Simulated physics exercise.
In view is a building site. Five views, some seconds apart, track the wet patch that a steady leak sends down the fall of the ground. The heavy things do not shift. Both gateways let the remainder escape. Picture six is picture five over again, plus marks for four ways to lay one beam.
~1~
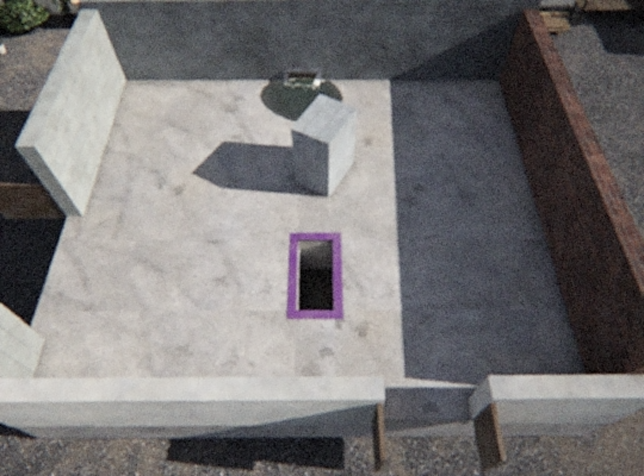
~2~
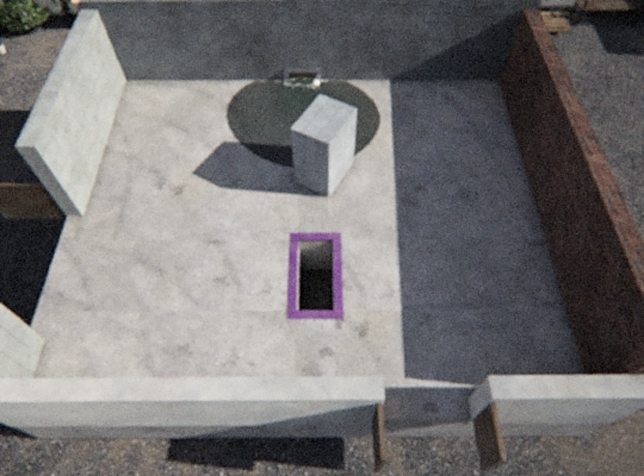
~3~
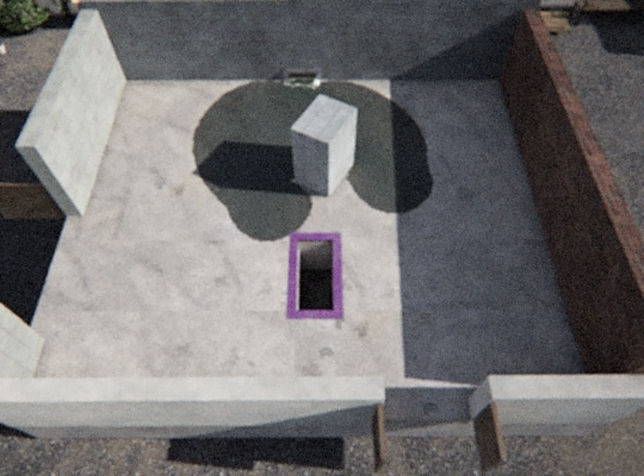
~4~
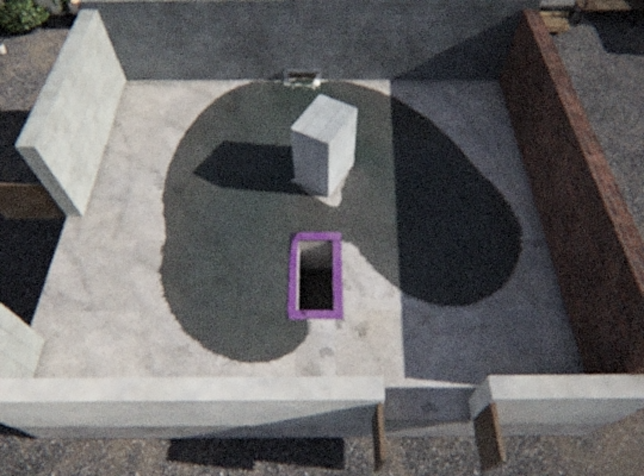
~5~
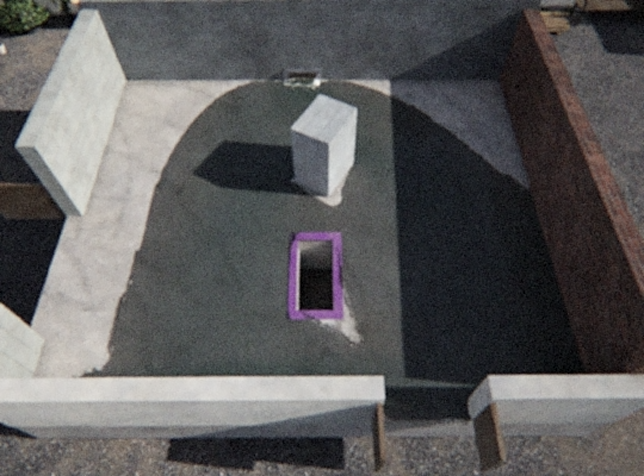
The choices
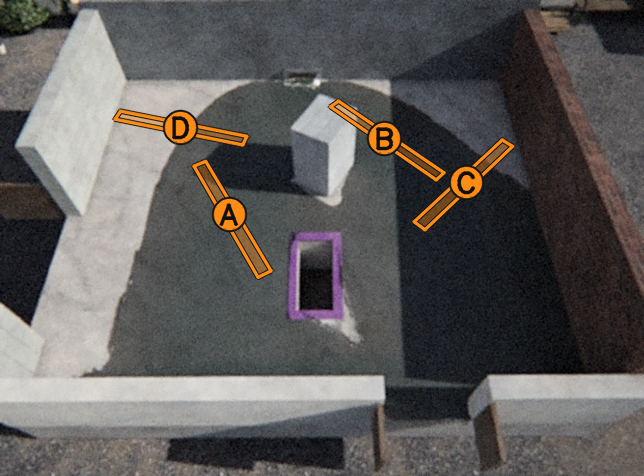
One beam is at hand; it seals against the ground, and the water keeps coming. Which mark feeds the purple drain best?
It is A.
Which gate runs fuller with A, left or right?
The right gate.
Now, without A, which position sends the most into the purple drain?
Here it is position C.
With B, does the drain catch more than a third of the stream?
No.
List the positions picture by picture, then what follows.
Outfall at (303, 76); purple drain at (315, 274); open gate at (422, 399); open gate at (65, 273); water covers 3 % of the ground and shows as far out as (336, 105); purple drain still dry.
Water covers 10 % of the ground and shows as far out as (285, 160); purple drain still dry.
Water covers 22 % of the ground and shows as far out as (408, 209); purple drain still dry.
Water covers 42 % of the ground and shows as far out as (229, 345); purple drain taking water.
Water covers 63 % of the ground and shows as far out as (566, 343); purple drain taking water.
On the marked copy, A from (199, 163) to (264, 274); B from (334, 103) to (440, 176); C from (419, 225) to (507, 143); D from (117, 115) to (244, 140).
With A, about 48 % of the stream runs into the purple drain, about 51 % out by the gates.
With B, about 17 % of the stream runs into the purple drain, about 82 % out by the gates.
With C, about 27 % of the stream runs into the purple drain, about 72 % out by the gates.
With D, about 19 % of the stream runs into the purple drain, about 80 % out by the gates.
